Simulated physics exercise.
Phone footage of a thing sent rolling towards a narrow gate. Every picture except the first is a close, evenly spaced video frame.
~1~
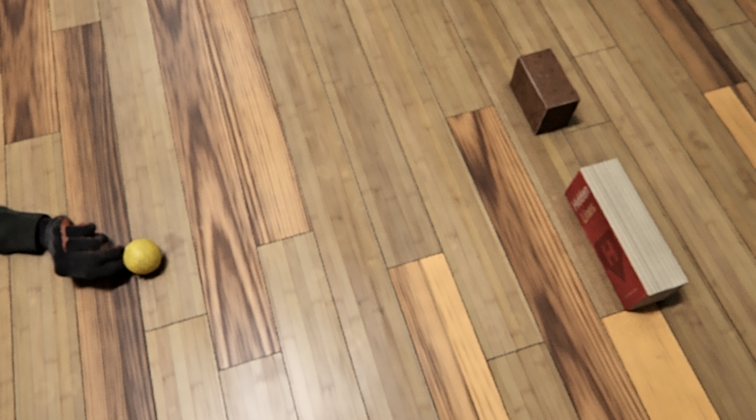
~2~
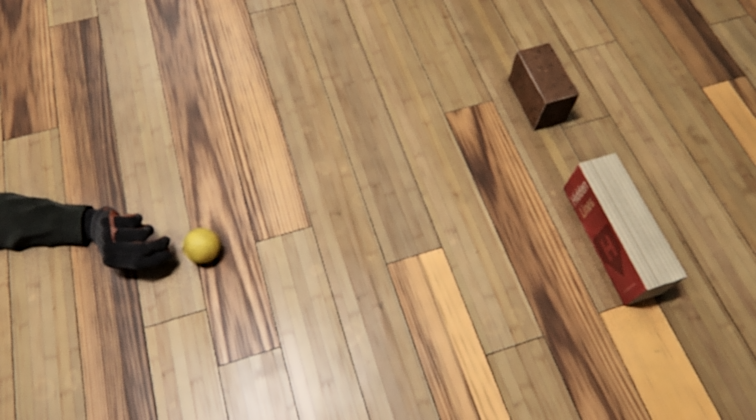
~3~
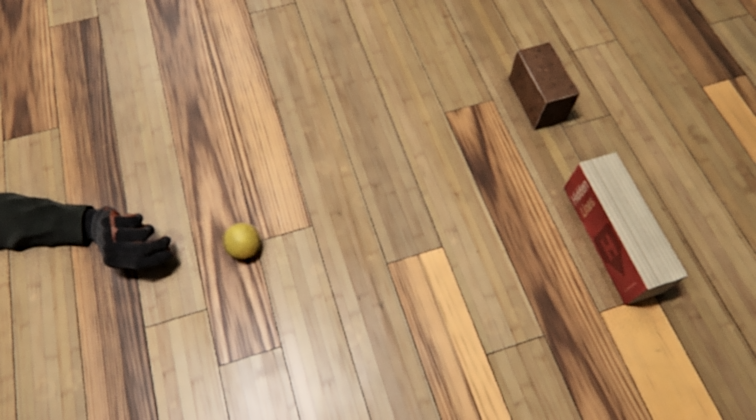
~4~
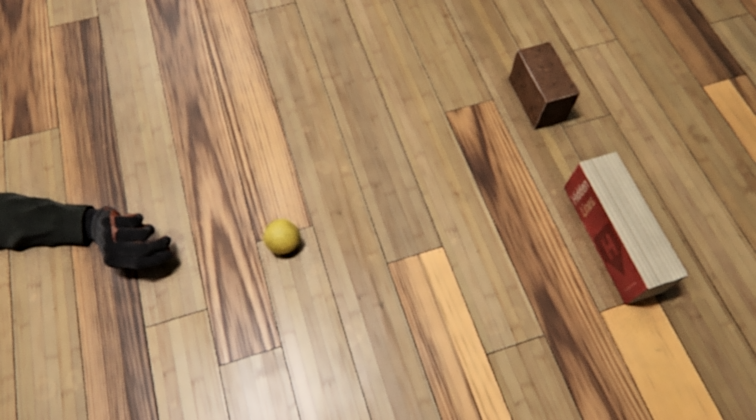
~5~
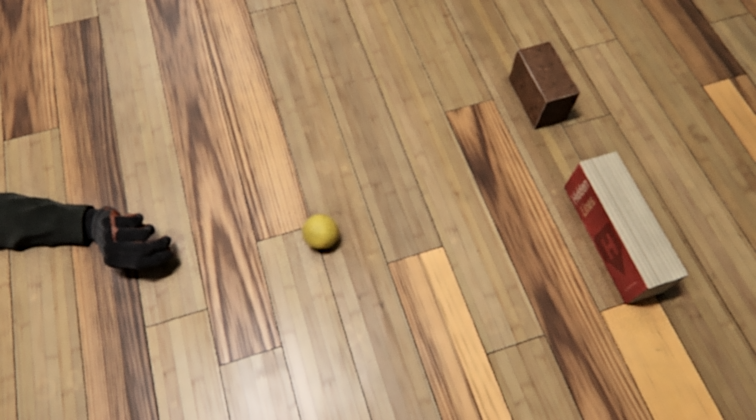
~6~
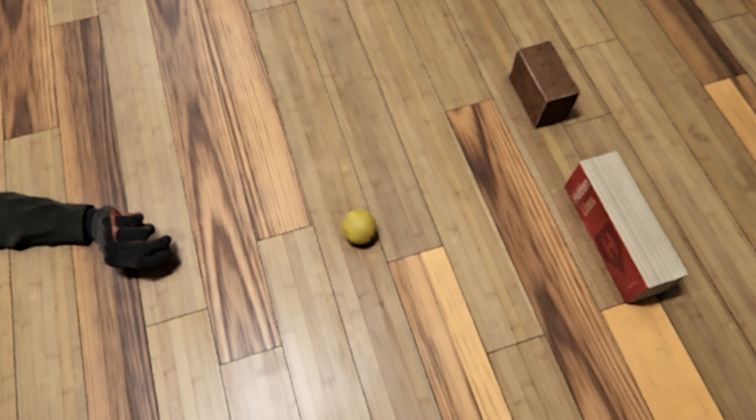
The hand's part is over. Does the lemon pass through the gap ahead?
As it turns out, the lemon bounces off.
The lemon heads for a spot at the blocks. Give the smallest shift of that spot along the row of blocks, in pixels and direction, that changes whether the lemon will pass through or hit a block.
Roughly 32 pixels, upward.
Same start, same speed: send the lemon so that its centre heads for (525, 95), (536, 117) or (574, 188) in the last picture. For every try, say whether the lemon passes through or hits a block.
Lemon - 1: Runs into a block; 2: Runs into a block; 3: Runs into a block.
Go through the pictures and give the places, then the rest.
Lemon (142, 257) under the hand; brown brick (543, 92), in the first picture.
Lemon (202, 246); red book (620, 229), in the second picture.
Lemon (242, 241); brown brick (542, 86), in the third picture.
Lemon (282, 237); red book (621, 228), in the fourth picture.
Lemon (321, 232); brown brick (542, 85), in the fifth picture.
Lemon (359, 227); red book (621, 227), in the sixth picture.
Then, 0.26 s after the last picture, lemon heading on near (521, 208).
Then, 0.74 s after the last picture, lemon coming back near (524, 254).
Then, 1.18 s after the last picture, lemon coming back near (487, 308).
By the end, the lemon hits a block.
